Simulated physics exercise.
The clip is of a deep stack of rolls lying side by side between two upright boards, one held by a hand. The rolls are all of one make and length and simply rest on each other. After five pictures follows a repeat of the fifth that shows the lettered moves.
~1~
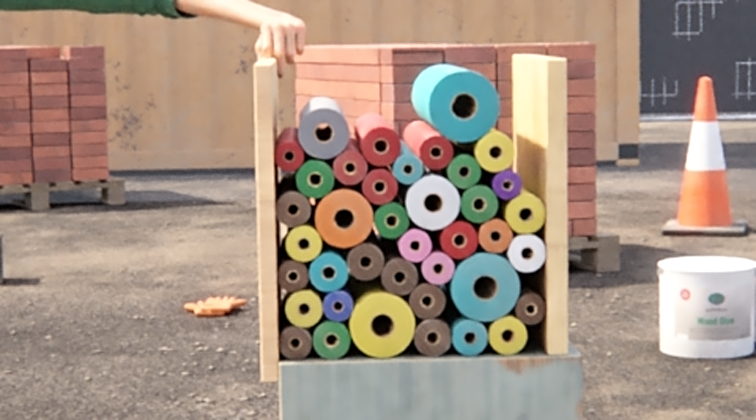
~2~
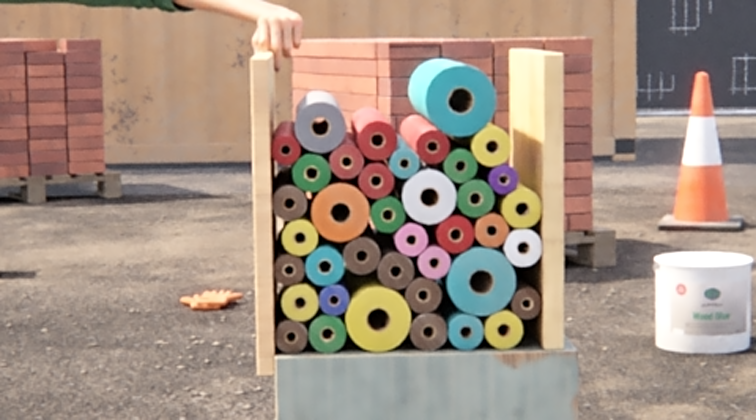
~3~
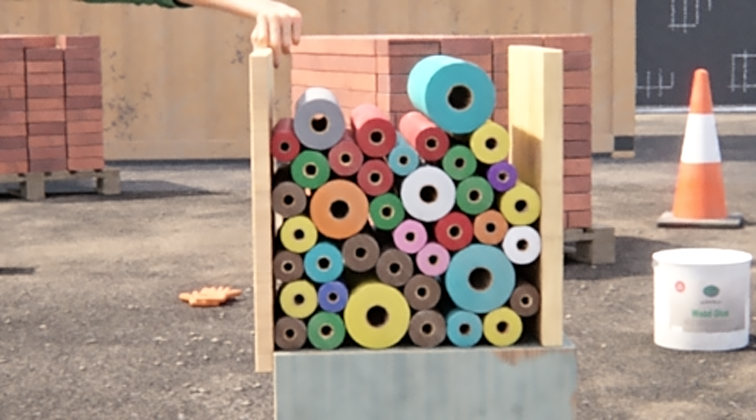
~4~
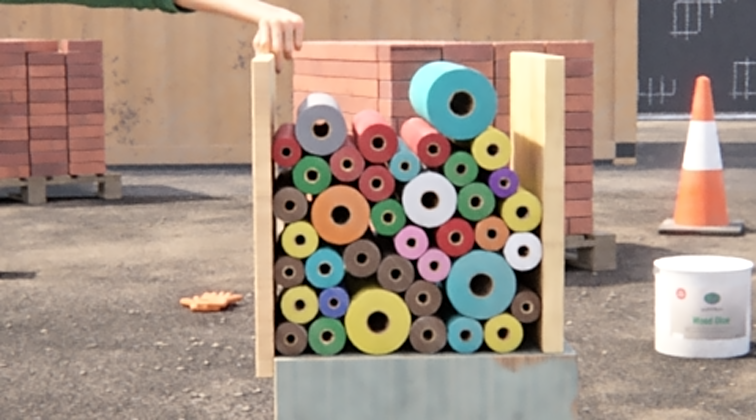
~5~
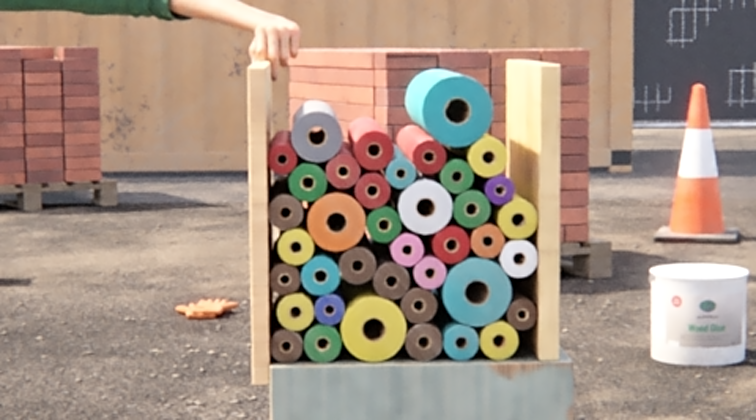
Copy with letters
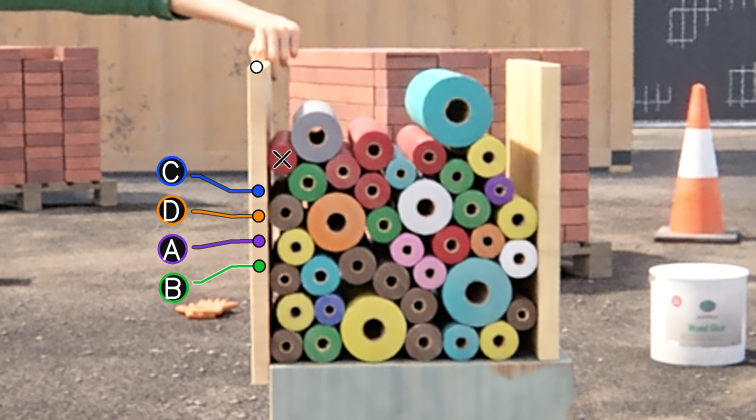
To begin with, a hand grips the top of the left upright board beside a deep stack of colourful rolls, with a large turquoise one at the upper right. The view shifts slightly, but the rolls keep their places against each other and the hand stays on the board.
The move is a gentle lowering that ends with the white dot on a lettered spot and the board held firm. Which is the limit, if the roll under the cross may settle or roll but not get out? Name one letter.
Down to C.
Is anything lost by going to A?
Yes.
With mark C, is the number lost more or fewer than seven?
At C, fewer than seven.
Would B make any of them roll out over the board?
At B: Yes.
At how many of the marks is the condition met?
One of them.
On the copy, A at (259, 241); B at (259, 266); C at (258, 191); D at (259, 216); the cross at (282, 160); the white dot at (257, 67).
On C. First, top of the board (266, 124).
Then, top of the board (267, 189).
Finally, top of the board (267, 191), none out over the board, the crossed one still inside.
By contrast, A lets the crossed one out; B lets the crossed one out; D lets the crossed one out.
